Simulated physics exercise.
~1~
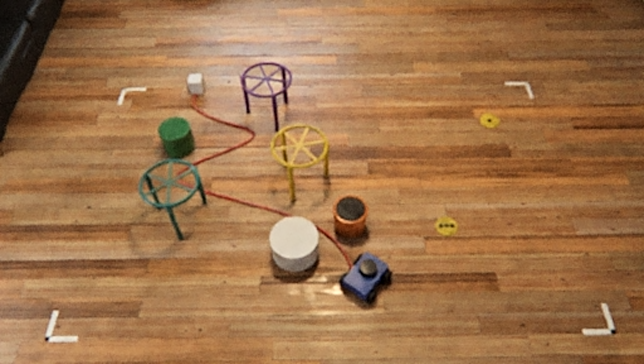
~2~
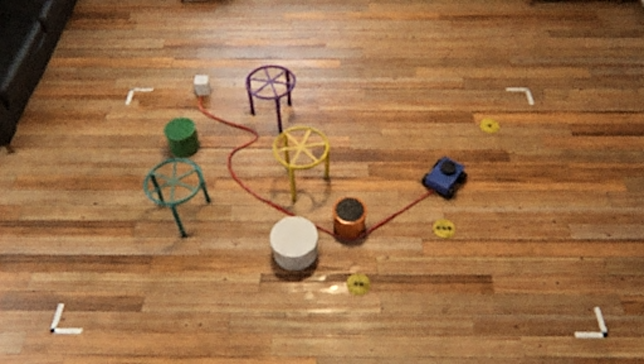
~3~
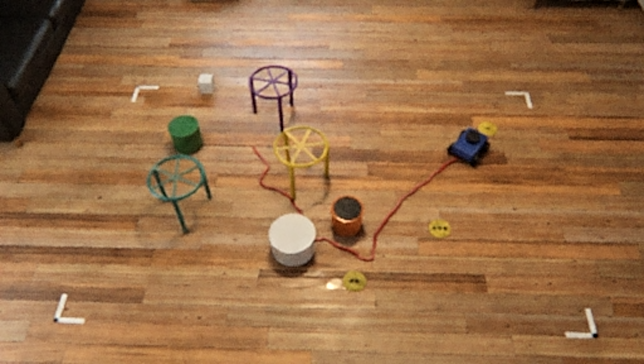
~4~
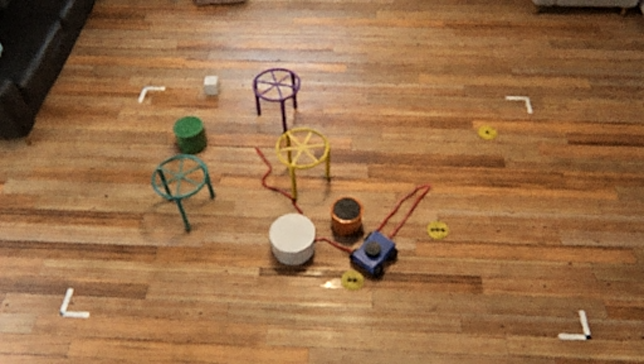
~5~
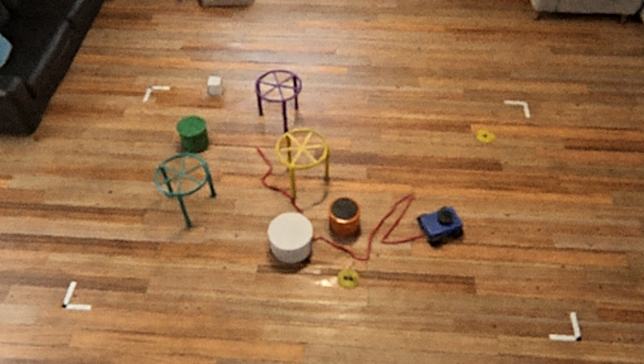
A small blue cart trailing a red lead drives over a wooden floor, seen from above, with white corner marks and yellow dotted marks. The lead winds from a small white block at upper left past a green bucket and teal, purple and yellow stools to a white bucket and an orange pot. The cart heads up and right, drawing the lead against the pot, and continues toward the far mark as the lead's end comes away from the block. It returns down and left beside the pot, then moves right and ends near another mark, the loose lead zigzagging behind, everything else standing.
